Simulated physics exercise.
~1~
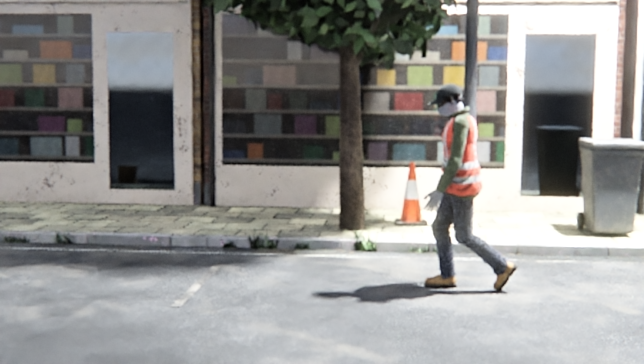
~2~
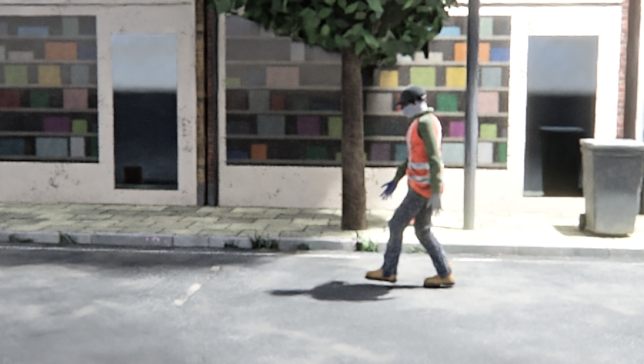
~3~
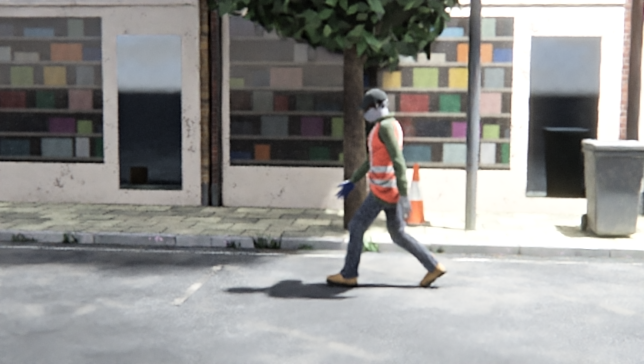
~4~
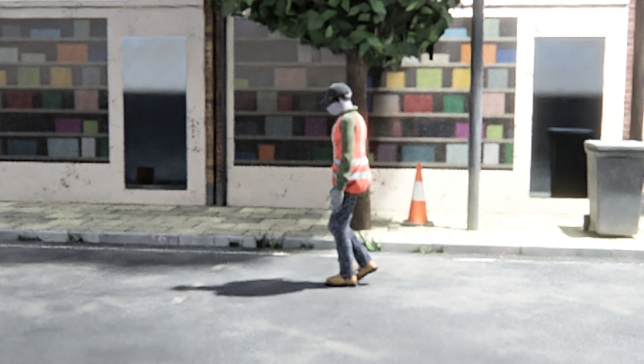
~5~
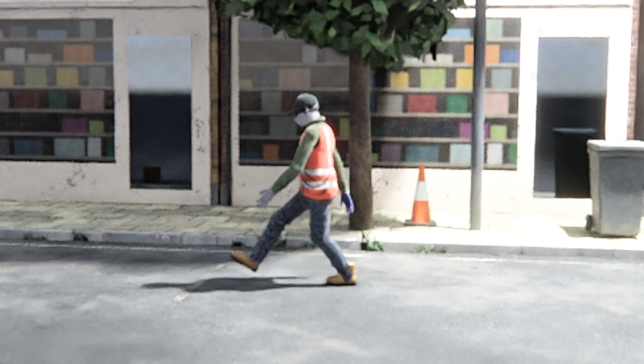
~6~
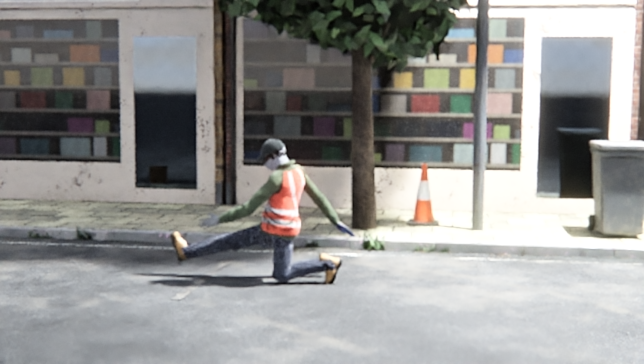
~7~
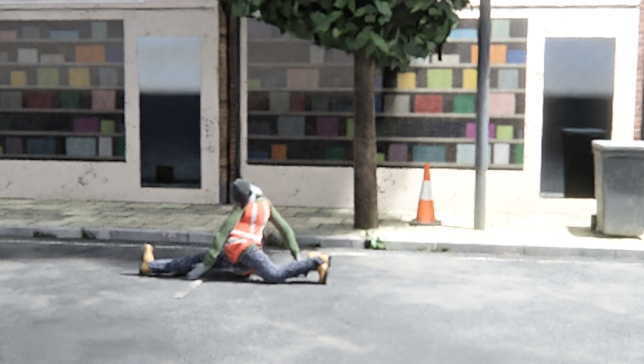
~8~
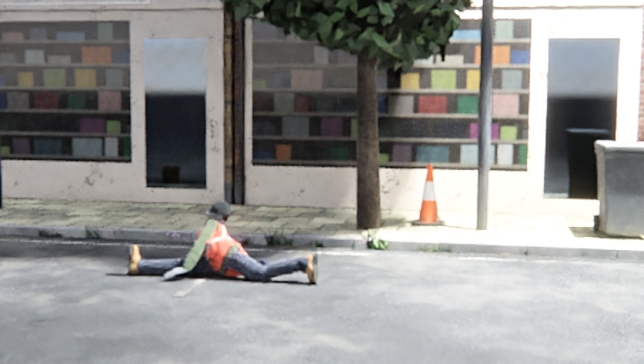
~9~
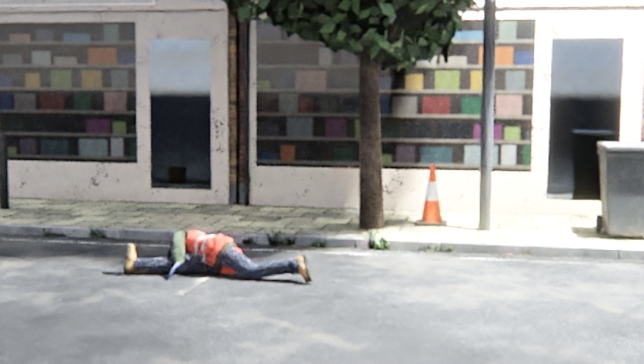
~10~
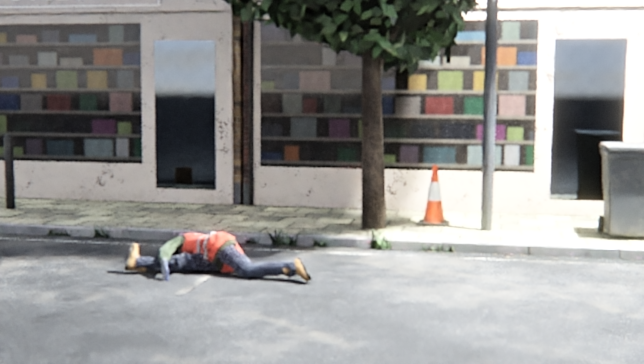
A sunlit street is seen from across the road, facing a pale shopfront with windows of coloured blocks, the view drifting slightly sideways. A tree, a grey pole, an orange and white cone and a grey bin stand along the pavement. A person in a dark cap, orange vest and blue trousers walks left along the road. Mid-stride, the front leg swings out and the body sinks, arms spread, until the legs lie split wide on the asphalt. The torso then folds forward and down, and the person ends slumped low and still.
